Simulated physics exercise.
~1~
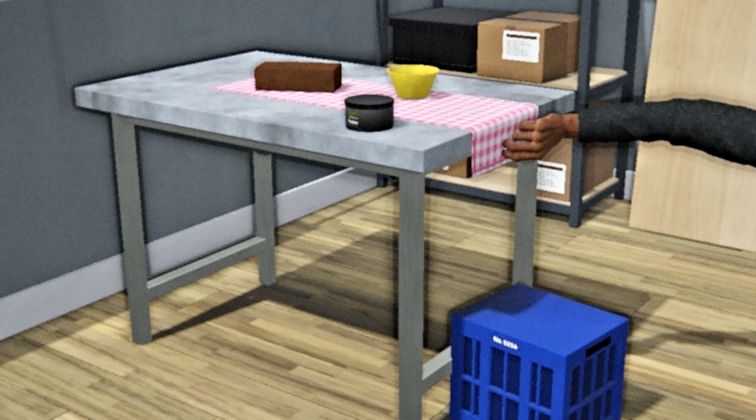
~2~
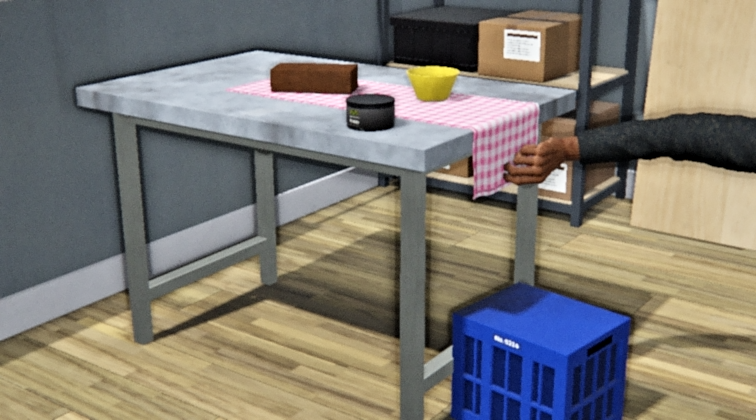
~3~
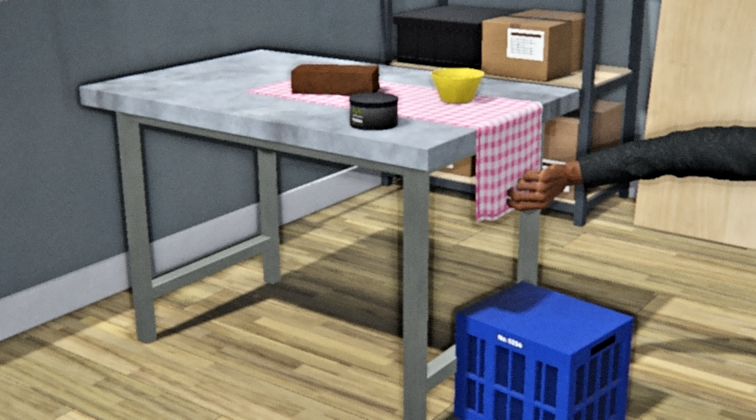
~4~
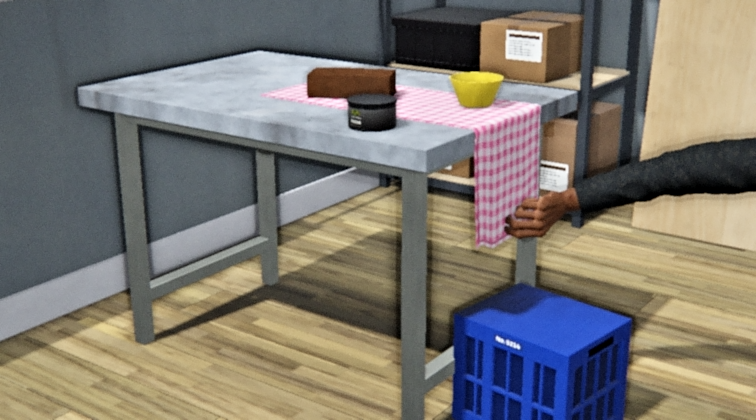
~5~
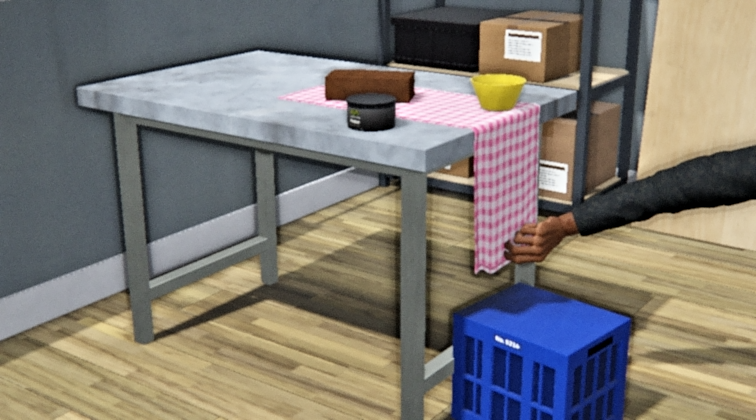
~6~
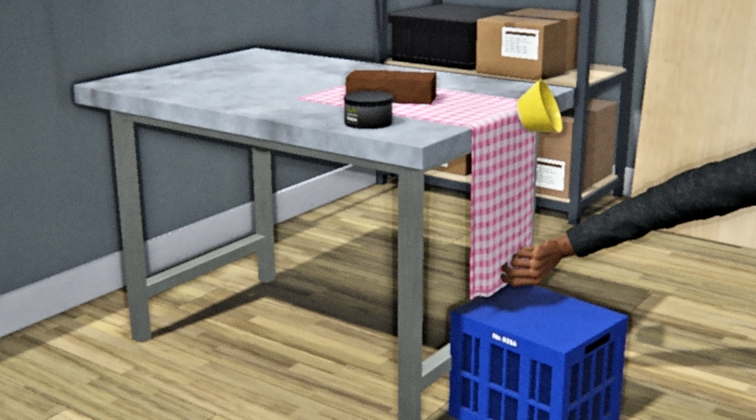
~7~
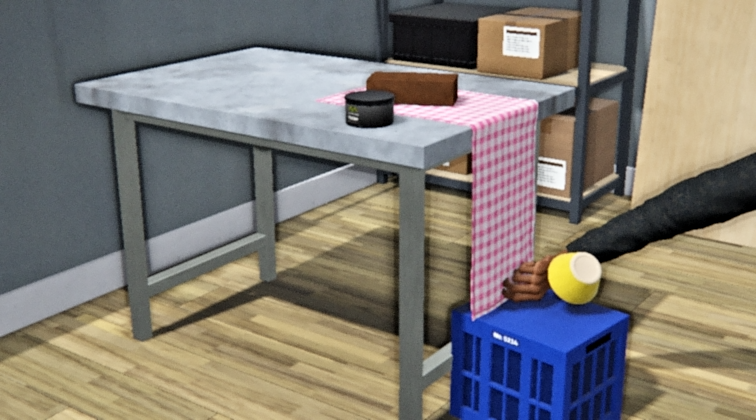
The clip opens on a grey table holding a brick, a yellow bowl and a black tub, with a blue crate on the wooden floor below. A hand reaching in from the right slowly pulls down the hanging end of a pink checked tea towel. The brick and the bowl ride along to the right on the cloth, while the black tub stays put. As the hem sinks lower, the bowl reaches the edge, tips over and drops beside the hand, just above the crate. By the end, the hem reaches the crate, and the brick and tub remain on the table.
